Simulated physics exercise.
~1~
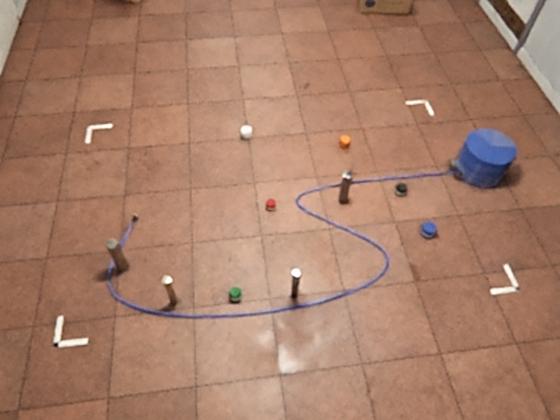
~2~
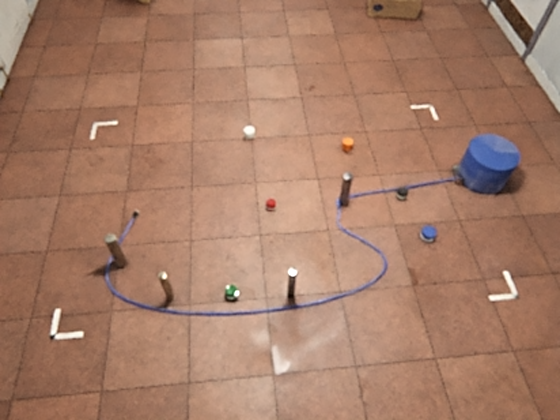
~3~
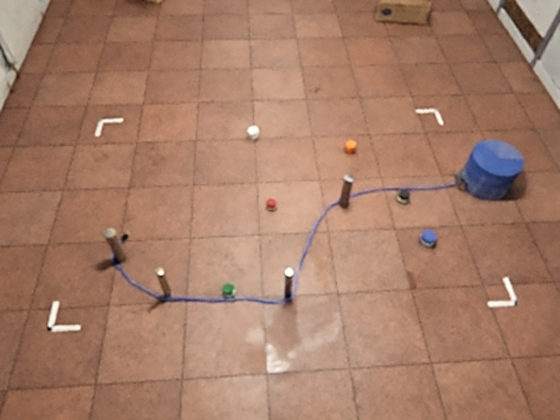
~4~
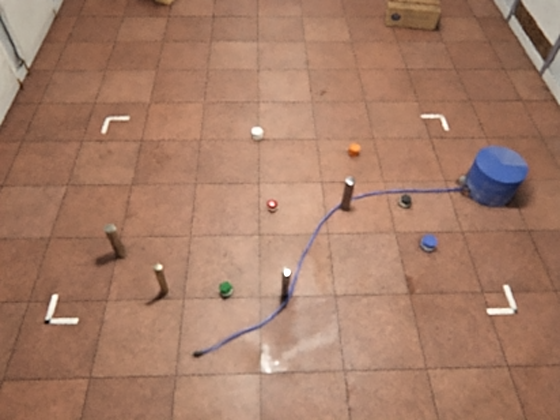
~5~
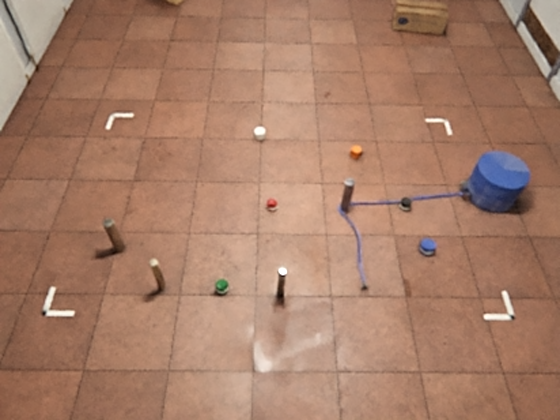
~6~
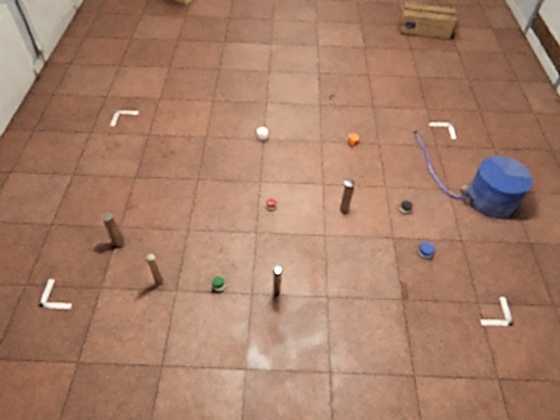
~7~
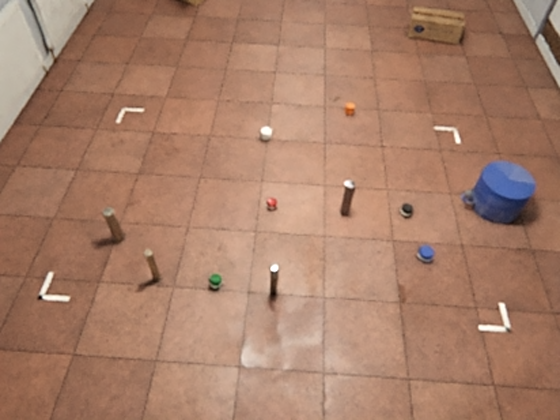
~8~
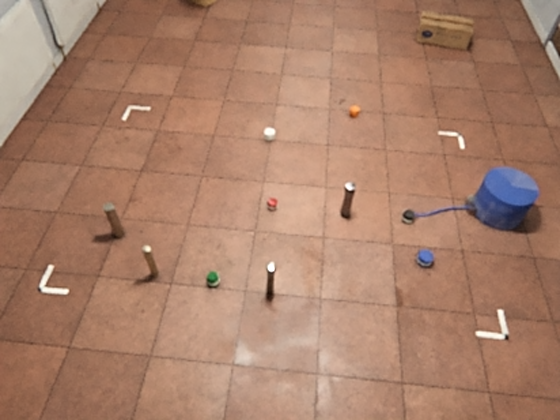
Blue cord winding past posts into a reel, whipping up near an orange tub that shifts, stopping short beside a black canister.
